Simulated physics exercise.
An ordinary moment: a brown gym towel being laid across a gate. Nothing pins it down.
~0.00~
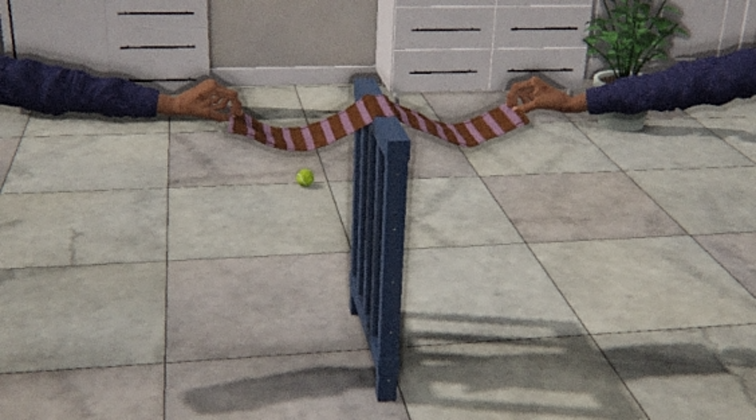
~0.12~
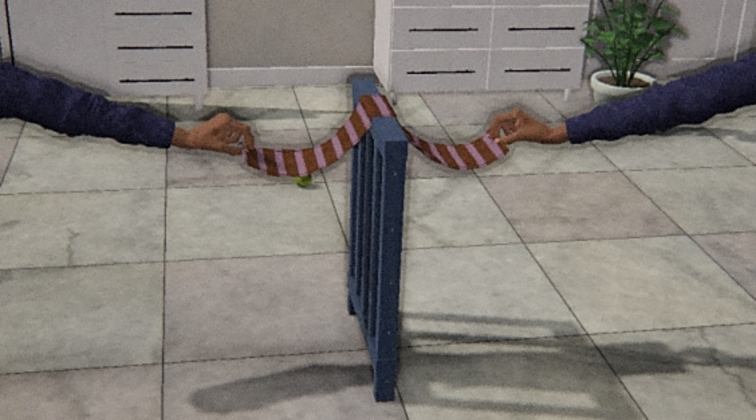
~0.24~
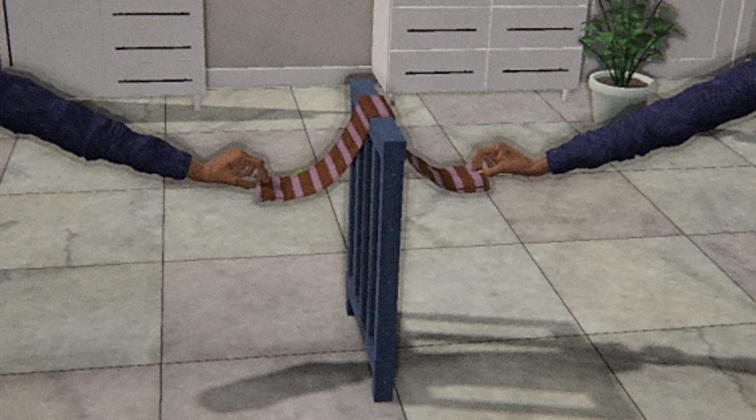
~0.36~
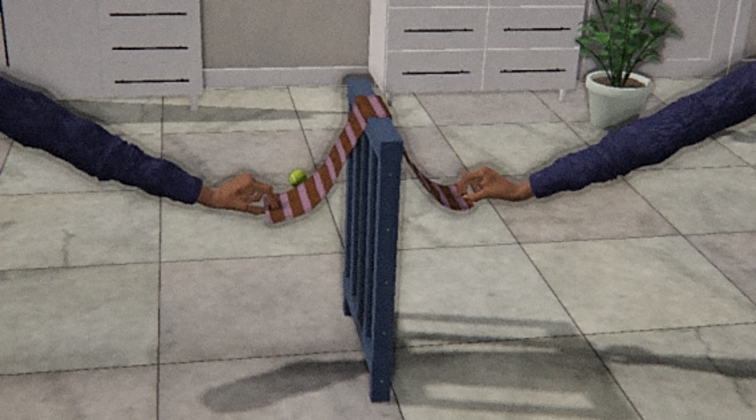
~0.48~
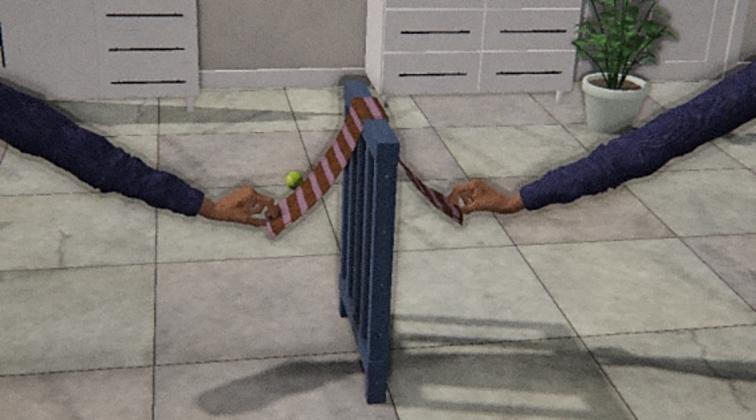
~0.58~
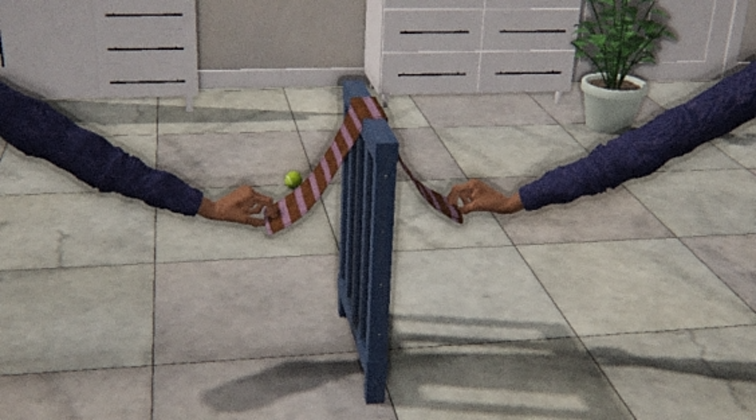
Two hands lowering the ends of a brown and pink striped towel on either side of a blue gate, then staying still.
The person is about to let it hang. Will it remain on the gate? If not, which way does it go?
Outcome: The brown gym towel stays on top.
After 0.74 s, gym towel hanging on both sides, left end near (279, 231), right end near (445, 220).
After 0.86 s, gym towel hanging on both sides, left end near (325, 248), right end near (399, 240).
After 1.32 s, gym towel hanging on both sides, left end near (352, 249), right end near (375, 244).
In the end, gym towel hanging on both sides, left end near (353, 249), right end near (375, 244). The brown gym towel hangs there.
